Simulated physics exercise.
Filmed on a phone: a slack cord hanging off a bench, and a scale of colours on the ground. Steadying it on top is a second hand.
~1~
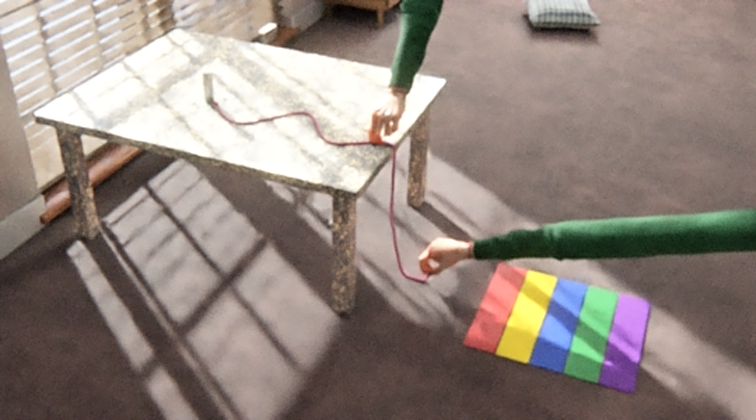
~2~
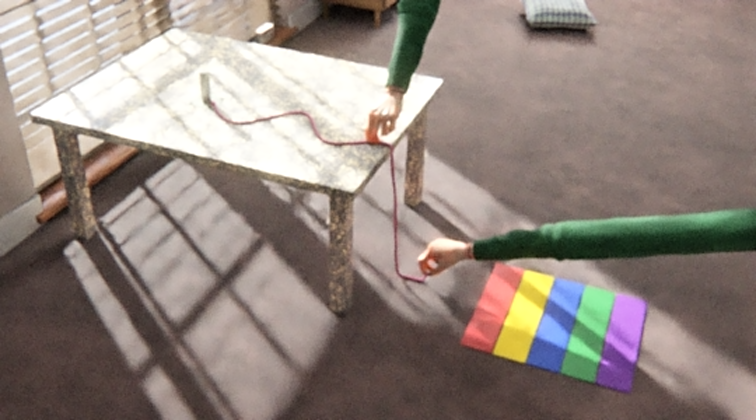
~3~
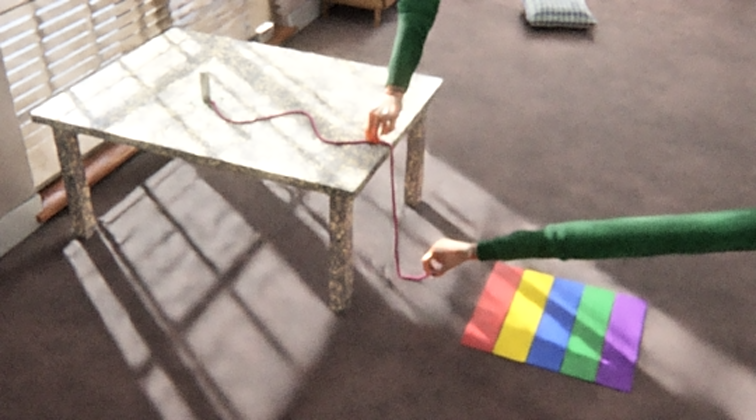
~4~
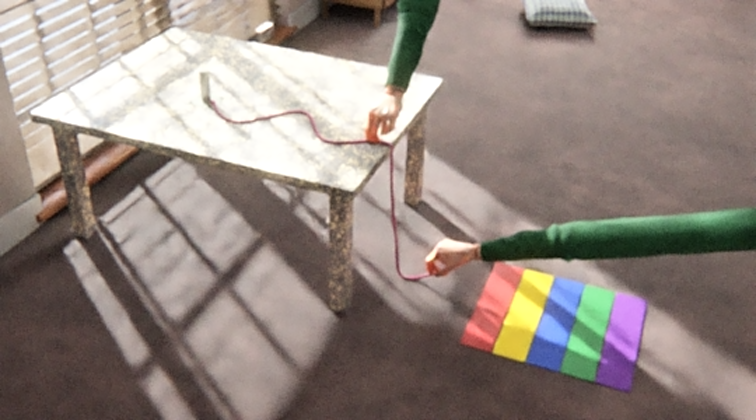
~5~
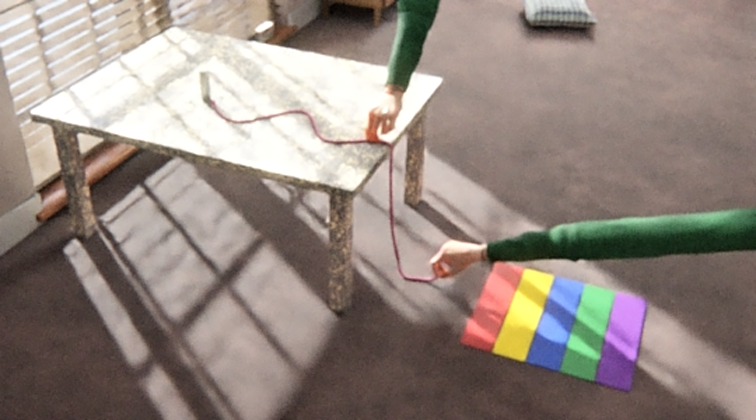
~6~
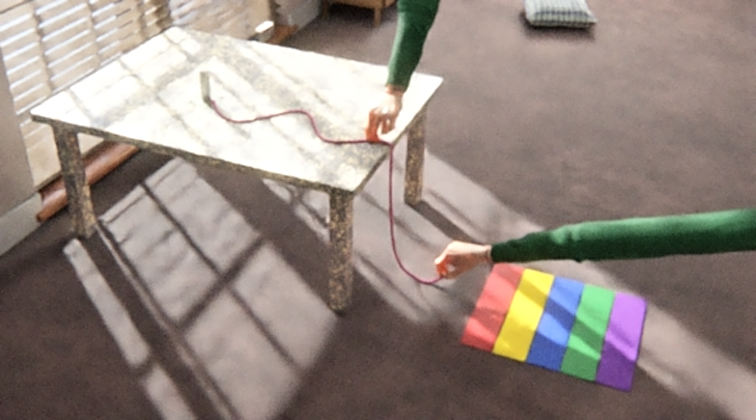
Hand pinching a dark red cord's hanging end shifts it slightly right beside coloured stripes while another hand stays on the table.
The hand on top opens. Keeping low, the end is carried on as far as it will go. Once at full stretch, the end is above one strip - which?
The end stops over the green strip.
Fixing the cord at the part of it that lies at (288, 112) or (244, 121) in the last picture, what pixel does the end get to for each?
Try one ends near (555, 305), try two near (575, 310).
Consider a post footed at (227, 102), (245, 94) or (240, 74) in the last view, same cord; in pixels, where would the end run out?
Places per try: (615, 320); (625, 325); (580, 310).
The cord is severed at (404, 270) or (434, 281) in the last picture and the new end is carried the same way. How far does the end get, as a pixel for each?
For the first cut it's about (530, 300), and for the second about (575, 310).
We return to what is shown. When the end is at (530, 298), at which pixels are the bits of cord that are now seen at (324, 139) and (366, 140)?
Taking them in turn, (382, 140) and then (399, 174).
Soon after, end near (530, 298); over yellow.
Then, end near (568, 309); over blue.
At full stretch, end near (592, 315); over green. Over green.
